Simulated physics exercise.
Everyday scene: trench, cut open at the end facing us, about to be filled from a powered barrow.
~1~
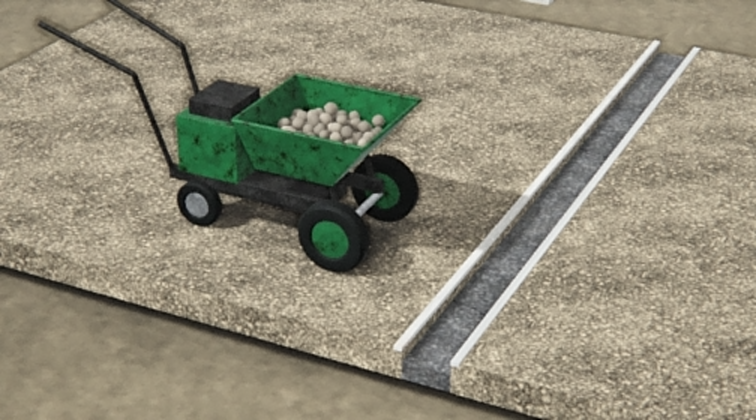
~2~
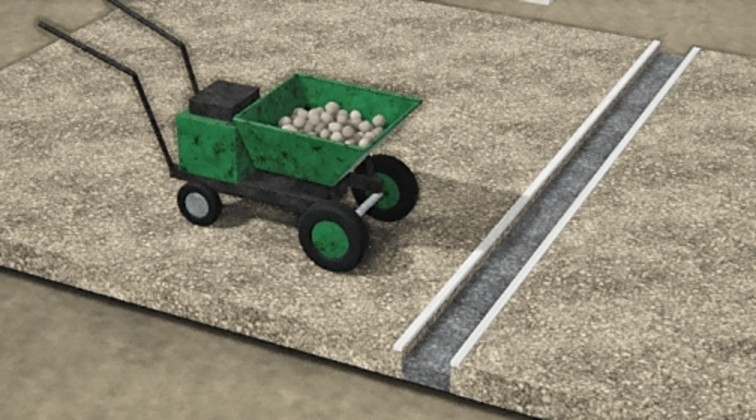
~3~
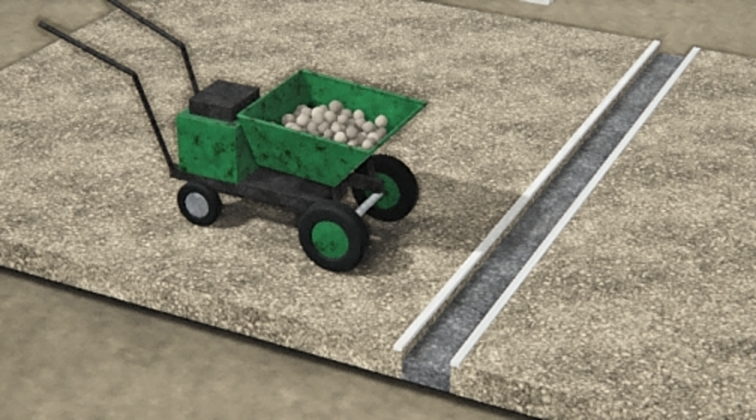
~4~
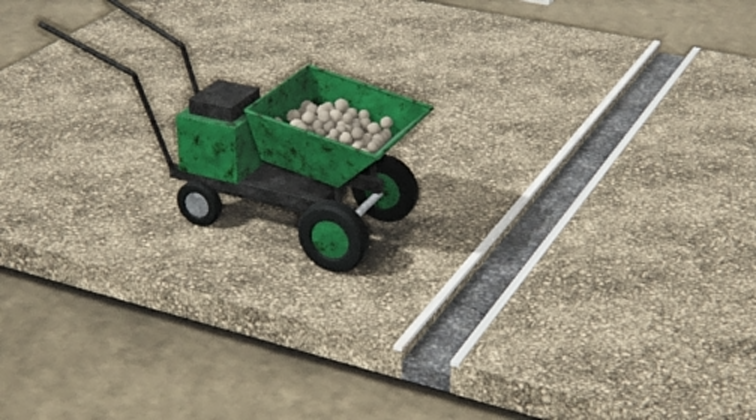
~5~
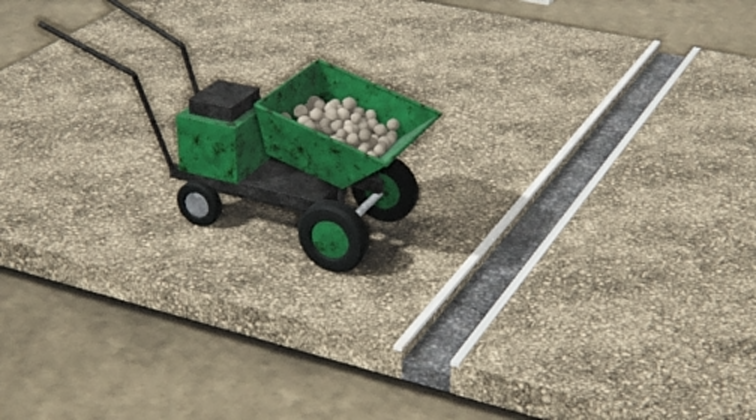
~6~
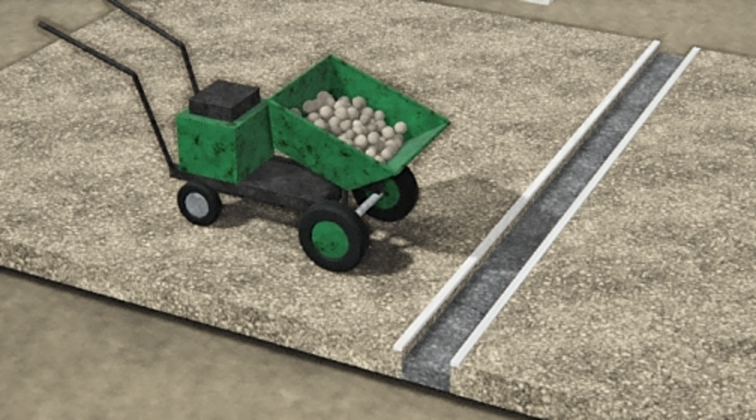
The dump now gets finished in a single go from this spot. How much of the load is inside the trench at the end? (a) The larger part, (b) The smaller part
The larger part (a).
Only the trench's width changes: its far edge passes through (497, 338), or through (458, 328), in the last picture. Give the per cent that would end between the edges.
80 %, 50 %.
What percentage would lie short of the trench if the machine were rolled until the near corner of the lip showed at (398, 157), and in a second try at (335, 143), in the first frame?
Result: Try 1 = 0 %, try 2 = 40 %.
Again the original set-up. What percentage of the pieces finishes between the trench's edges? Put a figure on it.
Roughly 75 %.
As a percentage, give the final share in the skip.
5 per cent, roughly.
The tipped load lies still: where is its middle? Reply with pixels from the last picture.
Roughly at (487, 275), give or take.
Shortly afterwards, skip tipped steeply; the whole lot in the skip.
Next, skip tipped right over; the bulk in the skip; only a few short of the trench; a little in or heaped over the trench.
Some moments later, skip tipped right over; a little in the skip; a little short of the trench; near two thirds in or heaped over the trench; a little beyond it.
In the end, skip tipped right over; a little in the skip; a little short of the trench; the bulk in or heaped over the trench; a little beyond it.
